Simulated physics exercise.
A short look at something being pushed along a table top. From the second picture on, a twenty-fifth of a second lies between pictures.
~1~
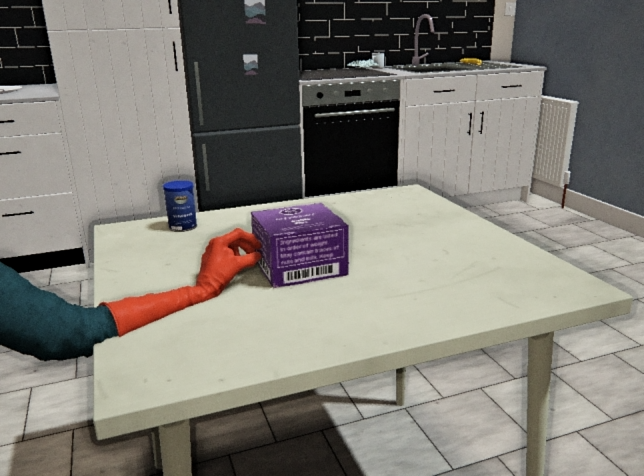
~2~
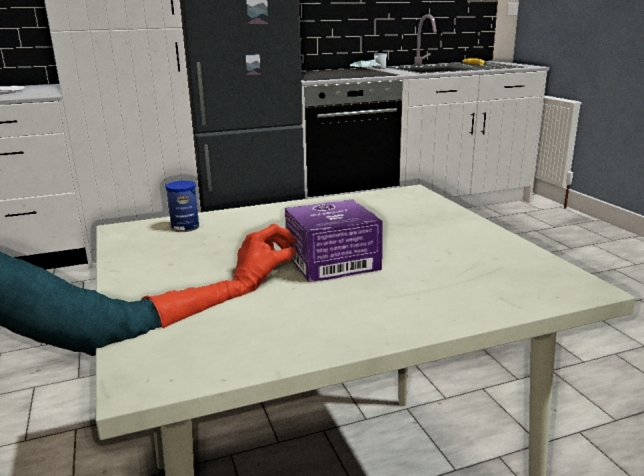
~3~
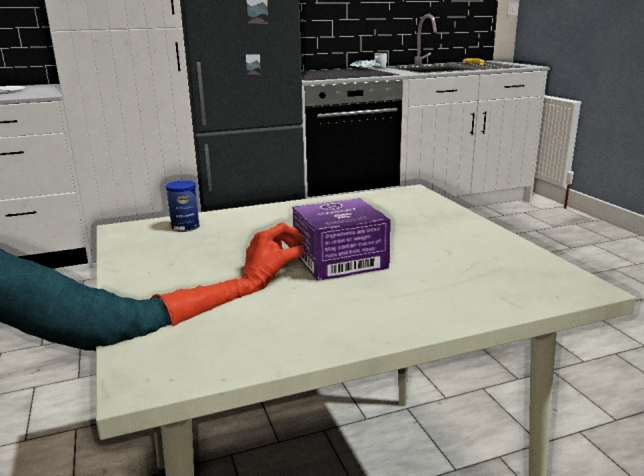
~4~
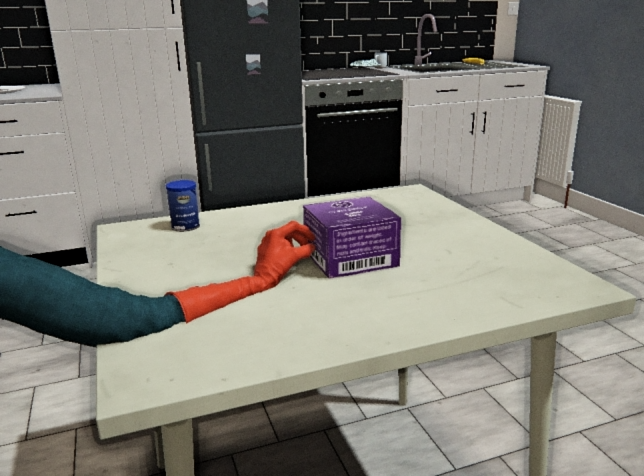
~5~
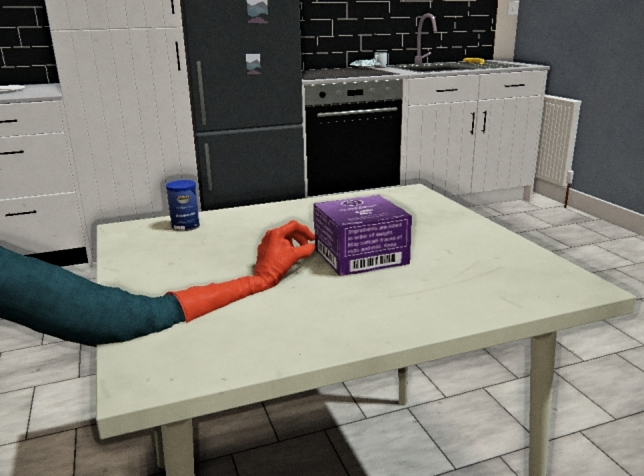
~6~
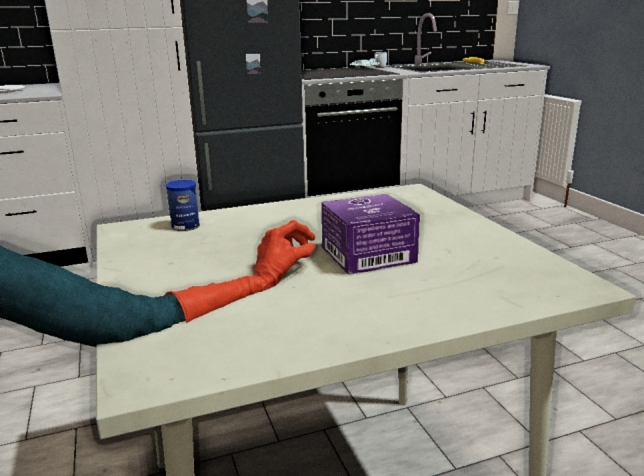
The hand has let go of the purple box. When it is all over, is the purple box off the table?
The purple box stays on the table.
Then, 0.10 s on from there, purple box shifted a little near (377, 231).
Then, 0.50 s on from there, purple box resting near (377, 231).
In the end, moved from the start, purple box. At the end, from the last picture's camera, purple box near (377, 231).
